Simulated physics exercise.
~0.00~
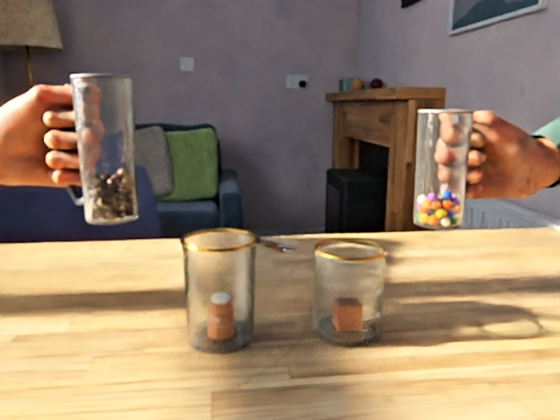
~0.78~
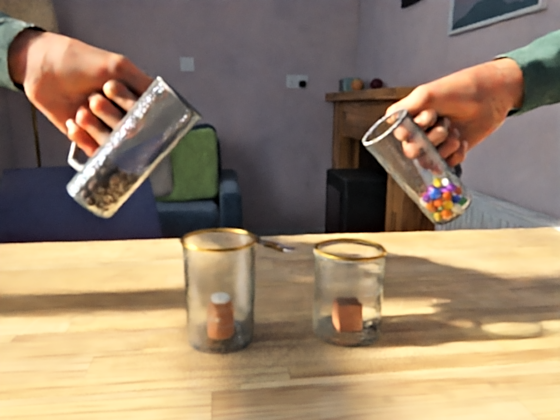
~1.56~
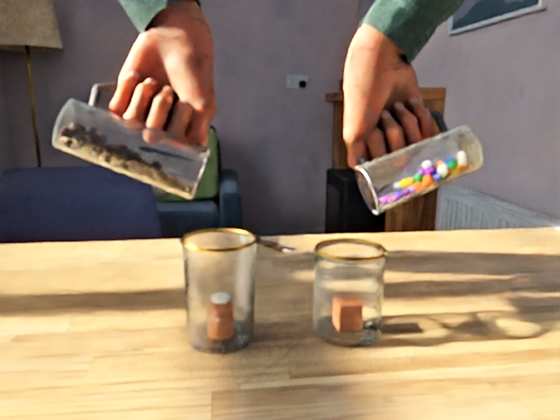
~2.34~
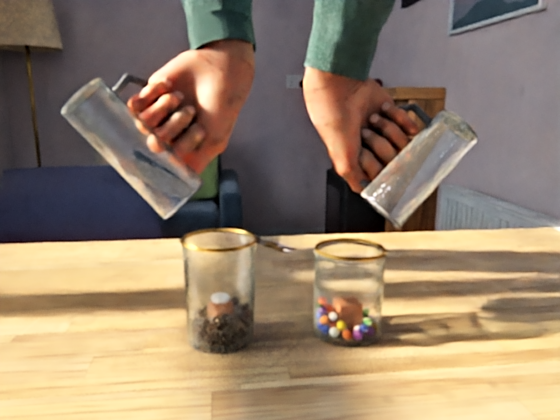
Two hands tip cups of dark bits and colourful pieces into glasses, leaving the objects inside showing.
